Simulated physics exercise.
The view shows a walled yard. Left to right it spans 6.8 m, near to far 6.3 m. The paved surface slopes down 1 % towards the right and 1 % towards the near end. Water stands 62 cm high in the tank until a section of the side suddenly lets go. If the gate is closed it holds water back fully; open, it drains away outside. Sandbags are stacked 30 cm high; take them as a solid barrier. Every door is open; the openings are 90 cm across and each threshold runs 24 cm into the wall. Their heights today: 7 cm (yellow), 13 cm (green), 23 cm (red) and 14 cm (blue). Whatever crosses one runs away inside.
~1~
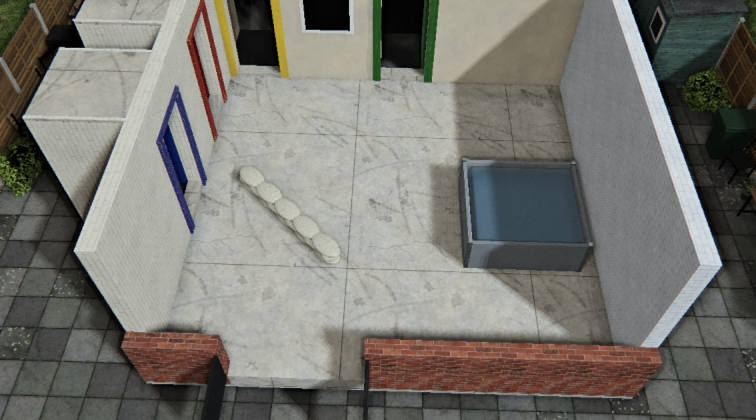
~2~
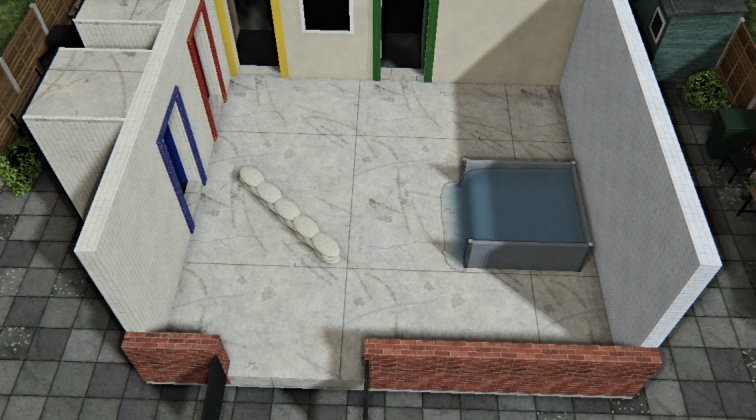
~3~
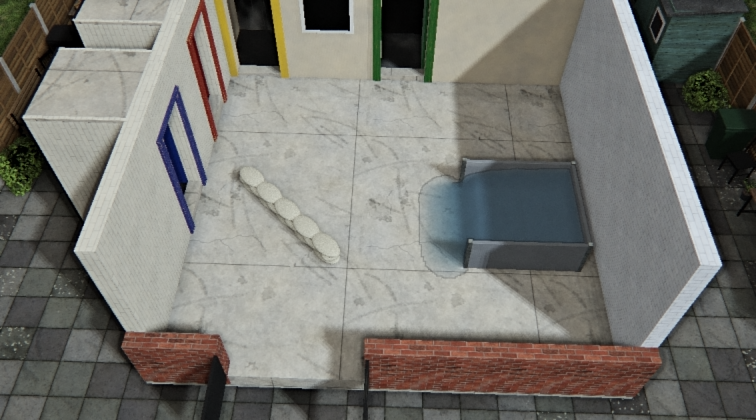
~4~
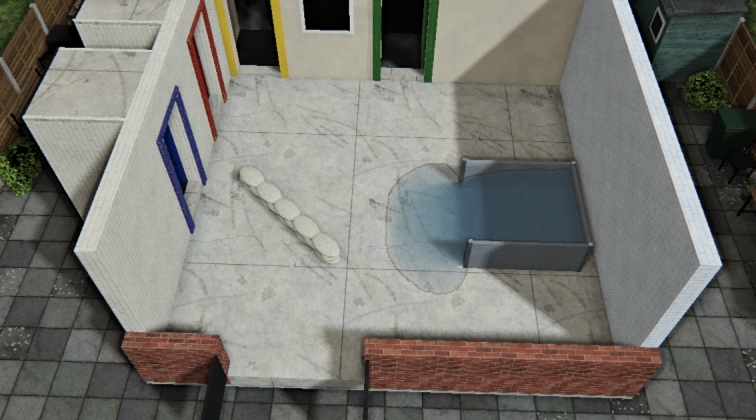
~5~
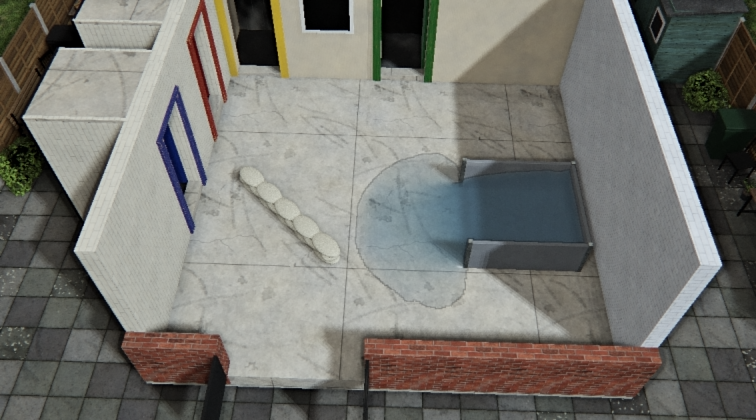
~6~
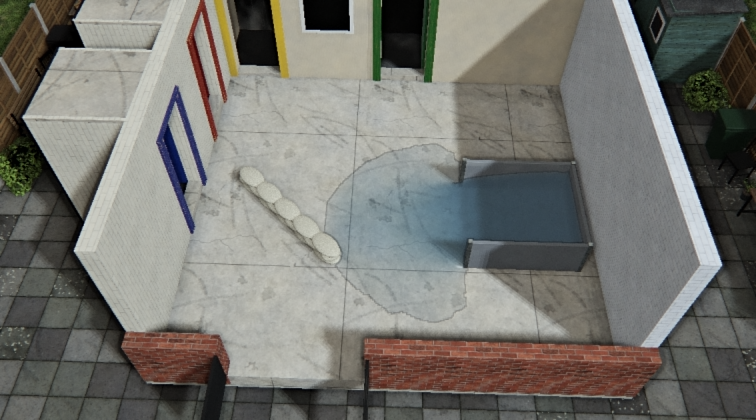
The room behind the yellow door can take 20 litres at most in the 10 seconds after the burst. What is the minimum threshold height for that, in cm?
About 21 cm.
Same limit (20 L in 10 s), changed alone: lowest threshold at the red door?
About 13.5 cm at red.
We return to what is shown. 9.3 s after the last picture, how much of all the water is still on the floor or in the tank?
Some 70 per cent remains.
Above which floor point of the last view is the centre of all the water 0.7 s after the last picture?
At about (443, 222).
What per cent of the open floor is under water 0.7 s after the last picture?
About 30 per cent.
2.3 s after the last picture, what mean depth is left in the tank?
About 13 cm.
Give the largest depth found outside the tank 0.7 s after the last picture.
Roughly 32 cm.
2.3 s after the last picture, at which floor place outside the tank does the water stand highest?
Around (231, 80).
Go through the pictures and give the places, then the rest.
The first frame shows the tank at (523, 204) is whole and still, 62 cm deep; the yellow door at (253, 36) is dry.
In the second frame, water pours out at (466, 218) and has run 0.3 m, to (452, 262); about 8 cm deep outside, 62 cm at the back.
In the third frame, the front is at (426, 255), 0.7 m from the gap at (466, 219); 1.1 m2 of floor is wet, 62 cm left at the back.
In the fourth frame, water pours out at (465, 220) and has run 1.3 m, to (391, 233); about 8 cm deep outside, 61 cm at the back.
In the fifth frame, the front is at (362, 244), 1.8 m from the gap at (465, 220); 4.0 m2 of floor is wet, 55 cm left at the back.
In the sixth frame, water pours out at (465, 220) and has run 2.3 m, to (330, 243); about 5 cm deep outside, 52 cm at the back; the yellow door at (253, 36), 5.5 m from the gap, is still 3.4 m from the nearest water.
Then, 0.7 s after the last picture water covers 30 % of the floor, deepest (32 cm) near (340, 252); it has not reached the yellow door.
Then, 2.3 s after the last picture water covers 55 % of the floor, deepest (31 cm) near (231, 80); 16 cm at the yellow door, 6 litres in over its 7 cm threshold.
Then, 9.3 s after the last picture water covers 90 % of the floor, deepest (10 cm) near (570, 170); 1 cm at the yellow door, 156 litres in over its 7 cm threshold.
At the yellow door as built, the water peaked near 24 cm, 2.9 s after the last picture.
Run again over the same 10 s with other heights there, 29 litres in over 19 cm, 7 litres over 25.5 cm. The limit of 20 litres is kept from about 21 cm up.
